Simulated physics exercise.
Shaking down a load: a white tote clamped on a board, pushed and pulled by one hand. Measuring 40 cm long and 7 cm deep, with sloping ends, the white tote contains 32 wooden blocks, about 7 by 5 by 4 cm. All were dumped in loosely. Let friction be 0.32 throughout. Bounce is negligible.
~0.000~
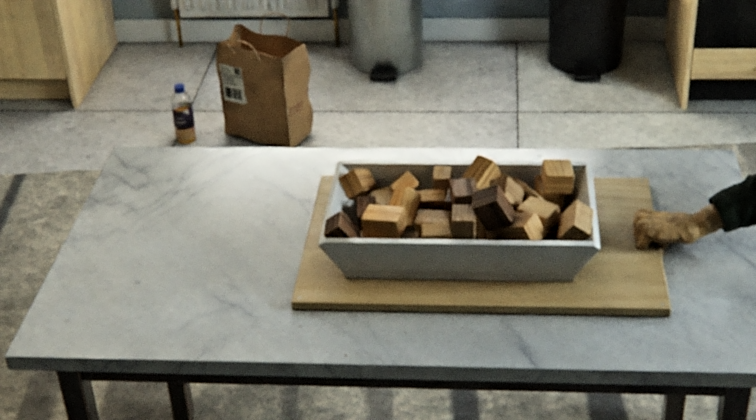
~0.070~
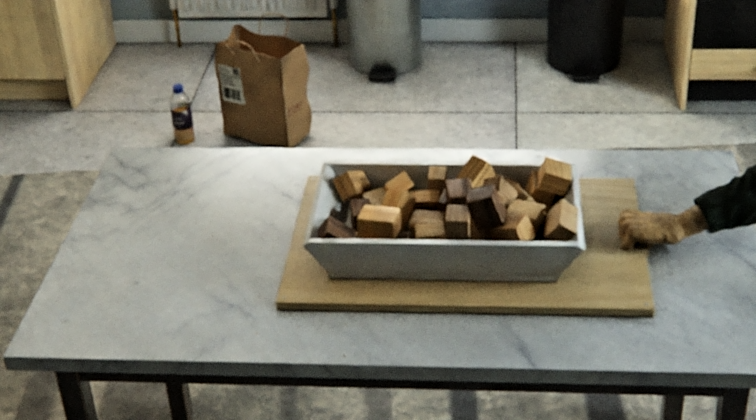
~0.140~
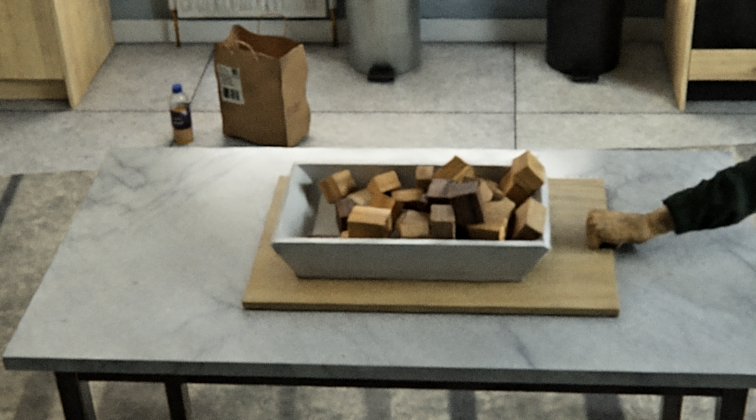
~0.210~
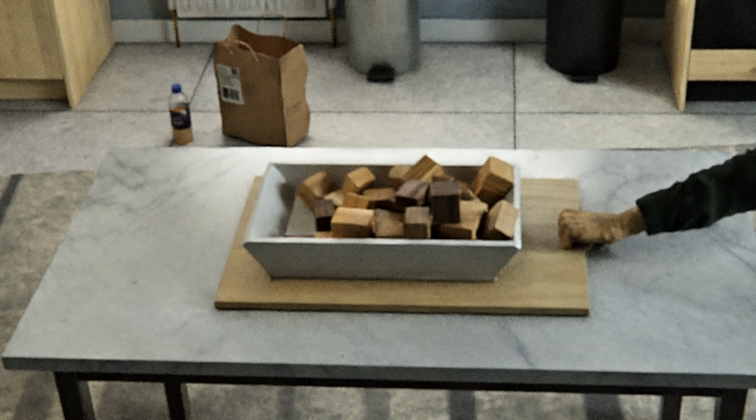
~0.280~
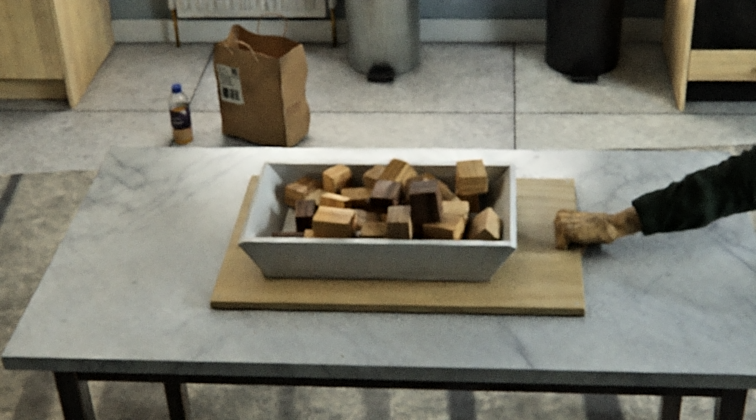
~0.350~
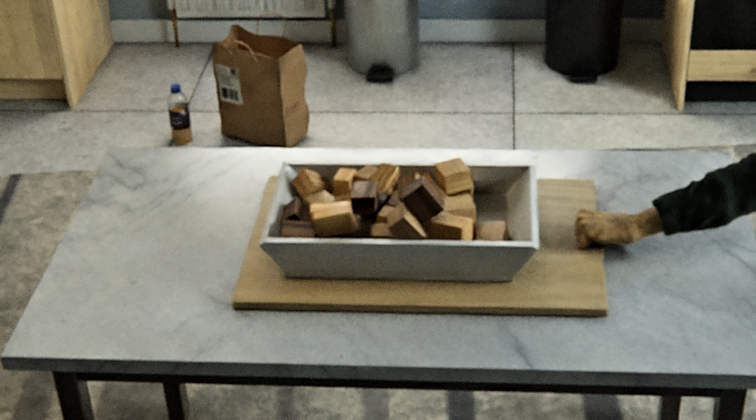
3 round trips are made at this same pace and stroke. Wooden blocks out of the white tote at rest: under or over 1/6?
Spilled share: Below one sixth.
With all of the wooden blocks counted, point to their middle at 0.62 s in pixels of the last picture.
Roughly (446, 221).
After 0.62 s, 0 of 32 out of the white tote.
After 0.96 s, 0 of 32 out of the white tote.
After 1.43 s, 0 of 32 out of the white tote.
Outcome (at 2.03 s), 0 of 32 out of the white tote. Asked share, 0 of 32, 0 per cent.
